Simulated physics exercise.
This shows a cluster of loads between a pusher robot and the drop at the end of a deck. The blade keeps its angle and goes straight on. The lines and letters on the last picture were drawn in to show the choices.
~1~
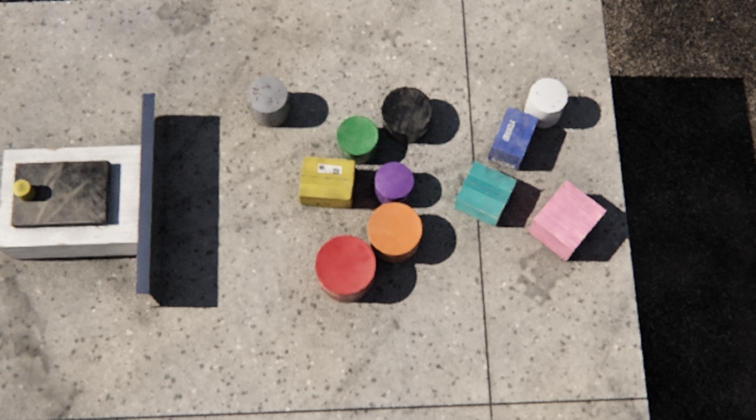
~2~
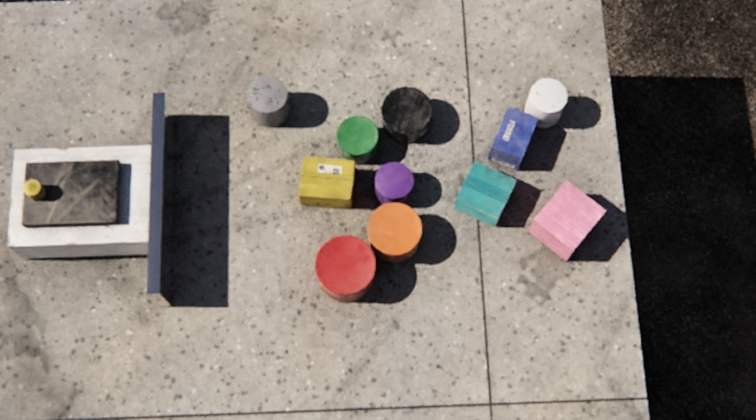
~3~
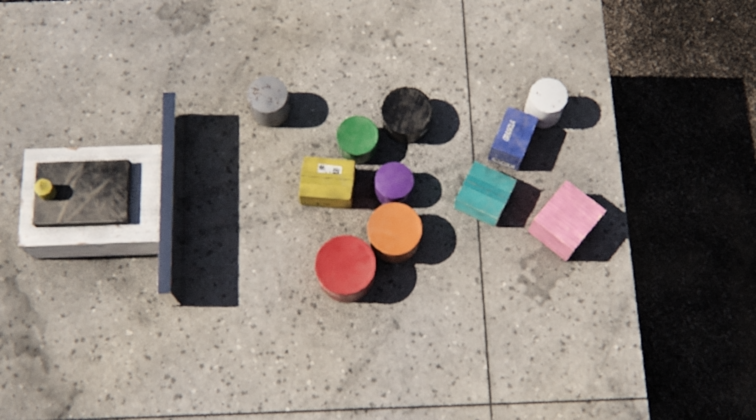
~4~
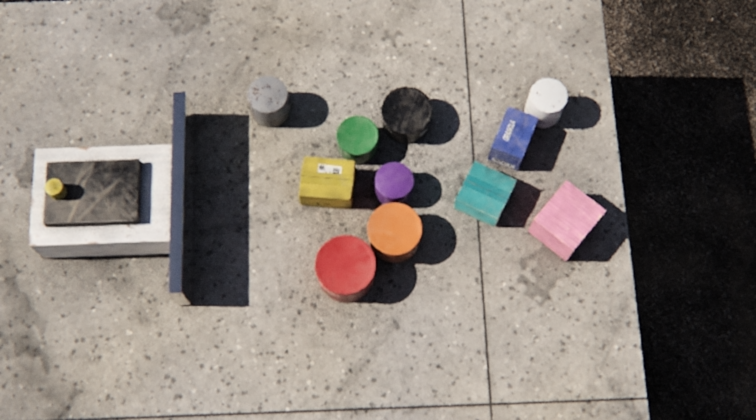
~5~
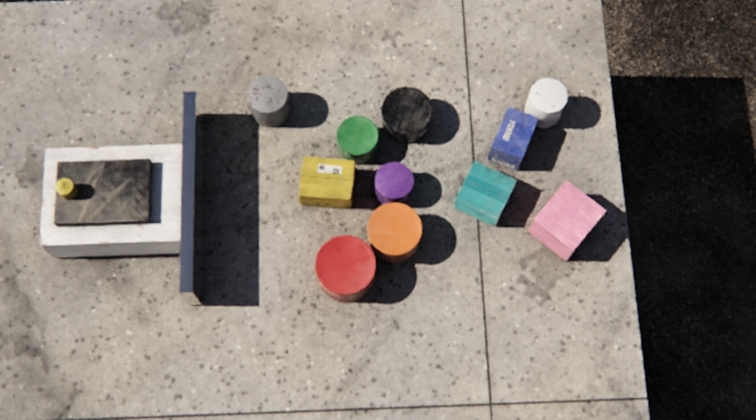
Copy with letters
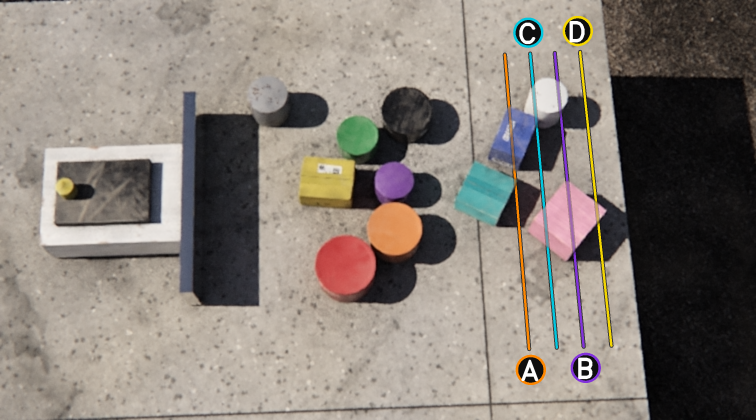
We see a white machine with a dark upright blade creep steadily right across a speckled grey deck toward a cluster of colourful cylinders and boxes, which stay still, with open space between the blade and them throughout.
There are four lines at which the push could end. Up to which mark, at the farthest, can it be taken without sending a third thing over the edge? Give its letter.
Stop at C.
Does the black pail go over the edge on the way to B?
By then, no.
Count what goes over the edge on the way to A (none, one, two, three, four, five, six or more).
In all, none.
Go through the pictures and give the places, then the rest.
The first frame shows robot (68, 193); orange pail (395, 234); red pail (346, 269).
The second frame shows robot (79, 193); blue box (513, 139).
The third frame shows robot (89, 192); white canister (545, 104).
The fourth frame shows robot (100, 192); turquoise box (485, 194).
The fifth frame shows robot (111, 192); yellow parcel (328, 183); pink crate (566, 221); grey canister (269, 102).
On the marked copy, A at (516, 195); B at (569, 193); C at (543, 194); D at (595, 192).
With C. Early on, robot (240, 187); grey canister (338, 90); red pail (356, 271).
Further on, robot (367, 183); pink crate (586, 235); white canister (548, 100).
At the end, robot (469, 179); pink crate (633, 252); turquoise box (619, 205); none fallen.
As for the rest, A is within the limit but short; B drops three; D drops five.
